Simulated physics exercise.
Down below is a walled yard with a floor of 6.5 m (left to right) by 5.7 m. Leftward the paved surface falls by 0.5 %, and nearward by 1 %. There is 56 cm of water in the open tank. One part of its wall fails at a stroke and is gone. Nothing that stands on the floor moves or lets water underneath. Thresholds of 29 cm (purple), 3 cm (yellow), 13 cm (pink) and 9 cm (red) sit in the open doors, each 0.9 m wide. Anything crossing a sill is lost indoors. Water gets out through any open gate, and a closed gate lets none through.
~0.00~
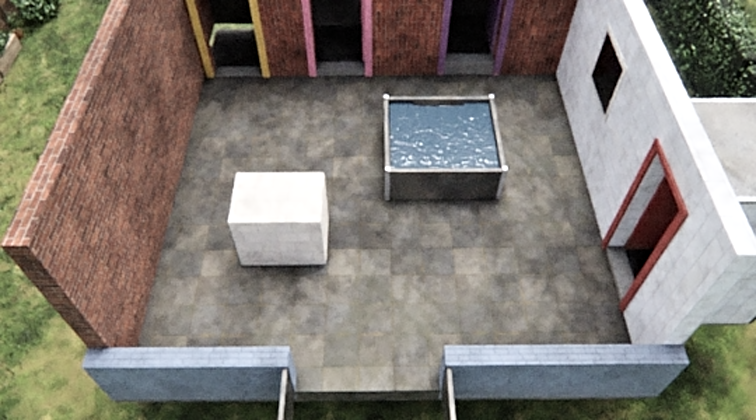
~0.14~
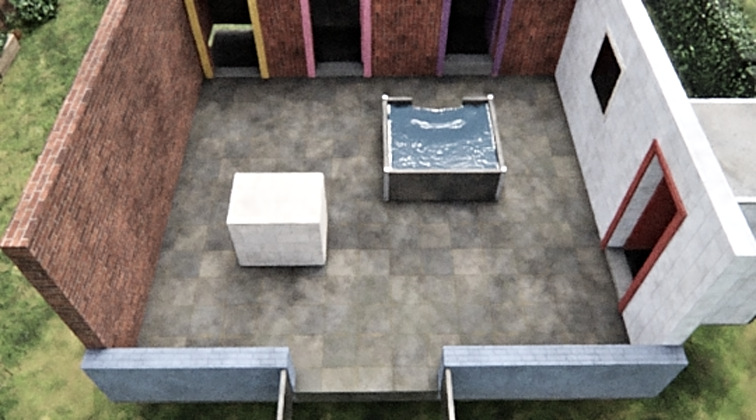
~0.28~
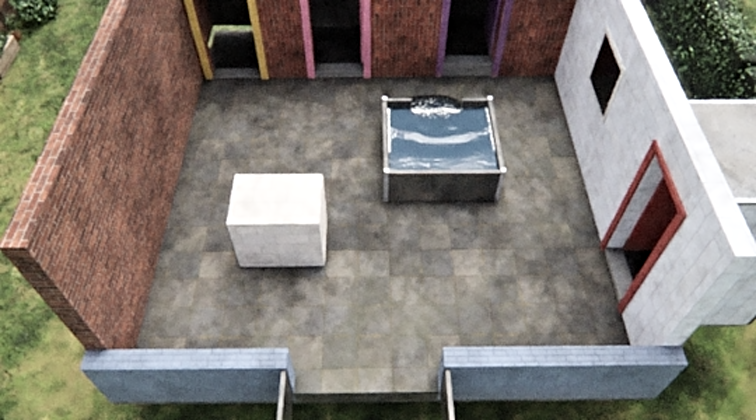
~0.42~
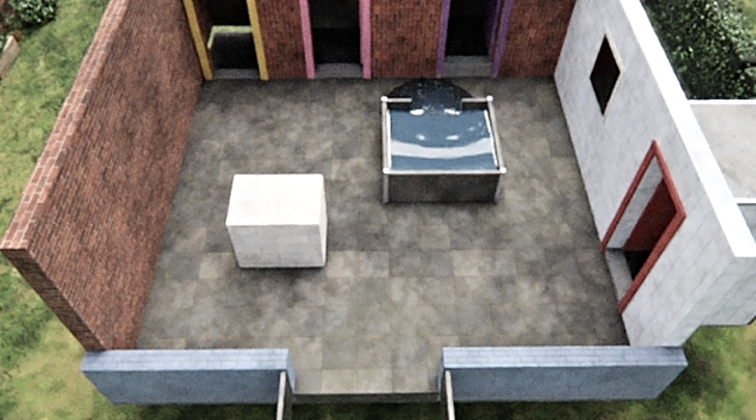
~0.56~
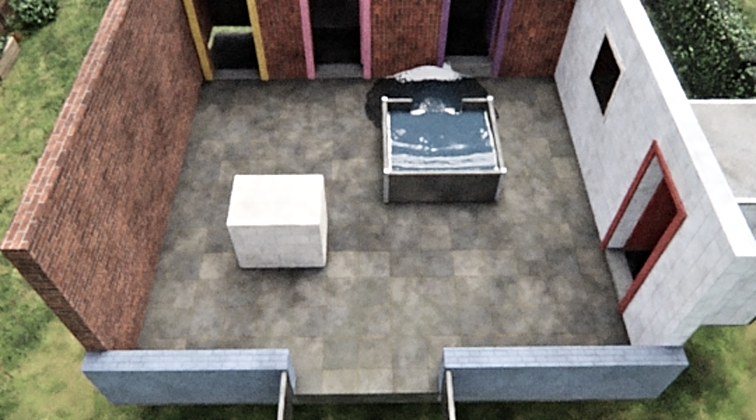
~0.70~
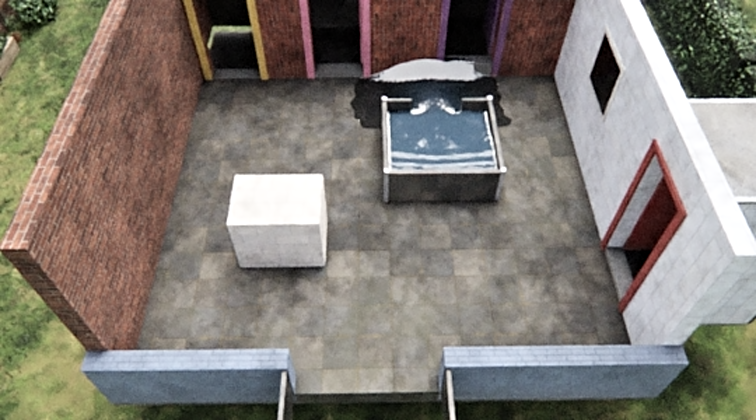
The footage shows a walled, paved yard with a pale block and an open tank of water; part of the tank's far wall disappears, and water pours out behind it, spreading across the floor toward the brick wall and leftward.
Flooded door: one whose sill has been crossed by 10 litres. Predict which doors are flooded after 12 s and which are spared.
One by one: At the purple door the amount will stay short of the limit; at the yellow door the amount will climb above the limit; at the pink door the amount will stay short of the limit; at the red door the amount will stay short of the limit.
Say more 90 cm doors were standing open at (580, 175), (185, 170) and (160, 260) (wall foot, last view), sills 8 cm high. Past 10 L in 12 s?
Note, doorways in listed order: Stays short, stays short, stays short.
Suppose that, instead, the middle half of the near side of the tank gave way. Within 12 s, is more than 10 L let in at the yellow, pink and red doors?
In that case, yellow door: Less than that, pink door: Less than that, red door: Less than that.
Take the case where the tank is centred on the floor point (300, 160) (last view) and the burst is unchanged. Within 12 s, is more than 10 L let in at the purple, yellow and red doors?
Compared with that limit, purple falls short, yellow overshoots and red falls short.
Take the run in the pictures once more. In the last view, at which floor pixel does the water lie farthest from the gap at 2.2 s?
Point: Roughly (203, 83) in the last view.
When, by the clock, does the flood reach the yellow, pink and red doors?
Yellow = 1.8 s, pink = 0.9 s, red = 3.2 s.
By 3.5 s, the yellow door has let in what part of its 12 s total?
Roughly 5 percent is in by then.
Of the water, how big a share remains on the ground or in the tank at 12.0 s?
I'd put it at some 90 percent still there.
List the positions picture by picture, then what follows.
In the first frame, still water, 56 cm deep, in the open tank at (442, 136).
In the second frame, water pours out on the open tank's far side and has run 0.5 m, to a hidden place; typically 8 cm deep outside, 56 cm at the open tank's back.
In the third frame, water pours out on the open tank's far side and has run 0.8 m, to (442, 98); typically 9 cm deep outside, 56 cm at the open tank's back.
In the fourth frame, the front is at (420, 81), 1.3 m from the gap on the open tank's far side; 1.5 m2 of floor is under water; 55 cm left at the back of the open tank.
In the fifth frame, water pours out on the open tank's far side and has run 1.5 m, to (387, 79); typically 6 cm deep outside, 48 cm at the open tank's back.
In the sixth frame, the front is at (364, 79), 1.8 m from the gap on the open tank's far side; 2.5 m2 of floor is under water; 47 cm left at the back of the open tank.
After 1.4 s water covers 10 % of the floor and is deepest (32 cm) near (430, 80); purple door 25 cm at the sill, 1 L in, yellow door not reached, pink door 10 cm at the sill, 0 L in, red door not reached.
After 2.2 s water covers 25 % of the floor and is deepest (25 cm) near (420, 80); purple door 20 cm at the sill, 2 L in, yellow door 3 cm at the sill, 0 L in, pink door 9 cm at the sill, 0 L in, red door not reached.
After 3.5 s water covers 45 % of the floor and is deepest (20 cm) near (420, 80); purple door 15 cm at the sill, 2 L in, yellow door 5 cm at the sill, 1 L in, pink door 7 cm at the sill, 0 L in, red door 2 cm at the sill, 0 L in.
After 7.0 s water covers 75 % of the floor and is deepest (12 cm) near (145, 377); purple door 7 cm at the sill, 3 L in, yellow door 5 cm at the sill, 22 L in, pink door 3 cm at the sill, 0 L in, red door 2 cm at the sill, 0 L in.
After 12.0 s water covers 85 % of the floor and is deepest (10 cm) near (131, 377); purple door 3 cm at the sill, 3 L in, yellow door 3 cm at the sill, 28 L in, pink door 2 cm at the sill, 0 L in, red door 4 cm at the sill, 0 L in.
